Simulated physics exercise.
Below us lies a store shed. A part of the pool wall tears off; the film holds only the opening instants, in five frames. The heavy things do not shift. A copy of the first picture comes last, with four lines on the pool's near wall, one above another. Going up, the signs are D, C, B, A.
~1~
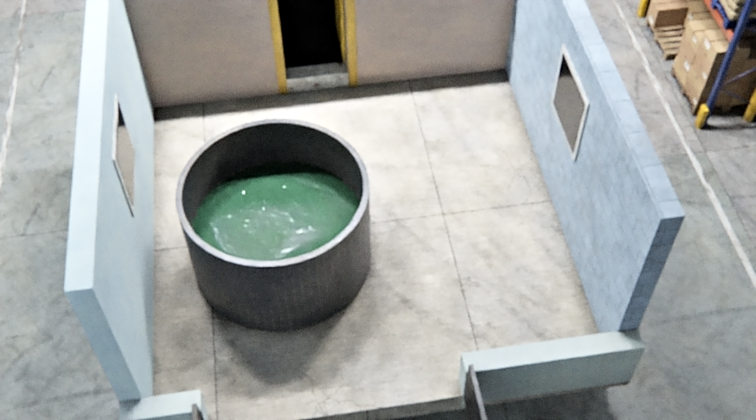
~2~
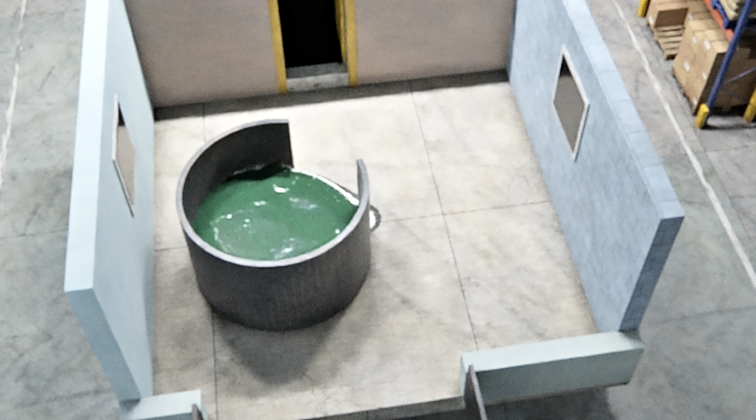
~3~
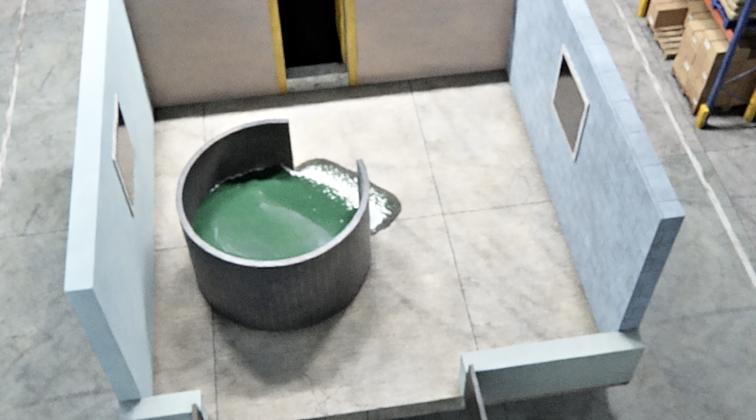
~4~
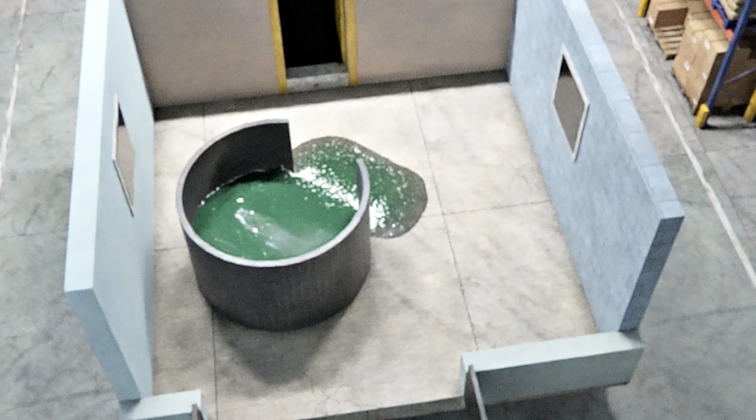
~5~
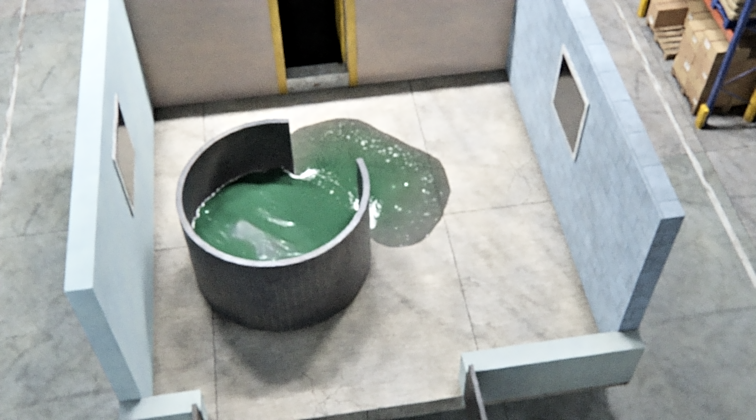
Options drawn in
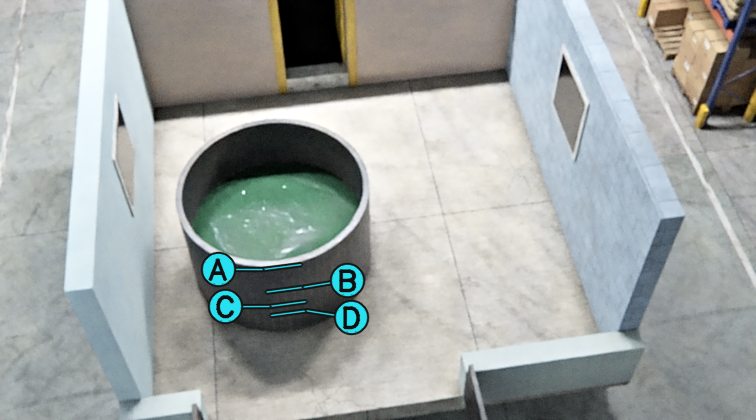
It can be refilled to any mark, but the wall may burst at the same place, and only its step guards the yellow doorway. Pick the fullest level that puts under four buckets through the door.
The answer is level B.
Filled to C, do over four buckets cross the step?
No.
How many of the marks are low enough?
Three.
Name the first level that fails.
A it is.
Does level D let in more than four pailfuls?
No, that is safe.
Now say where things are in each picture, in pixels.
Water in the pool at rest, its middle at (278, 225); foot of the yellow doorway at (319, 89); open gate at (332, 369), in the first picture.
Water covers 2 % of the ground, its front hidden from here, in the second picture.
Front seen at (393, 207), 4 % of the ground wet, in the third picture.
Front seen at (414, 177), 9 % of the ground wet, in the fourth picture.
Front seen at (433, 164), 14 % of the ground wet, in the fifth picture.
On the marked copy, A at (281, 267); B at (285, 289); C at (287, 304); D at (289, 313); from the bottom up D, C, B, A.
For level A, about 13 bucketfuls get in.
For level B, a bucket or two gets in.
For level C, nothing gets over.
For level D, nothing gets over.
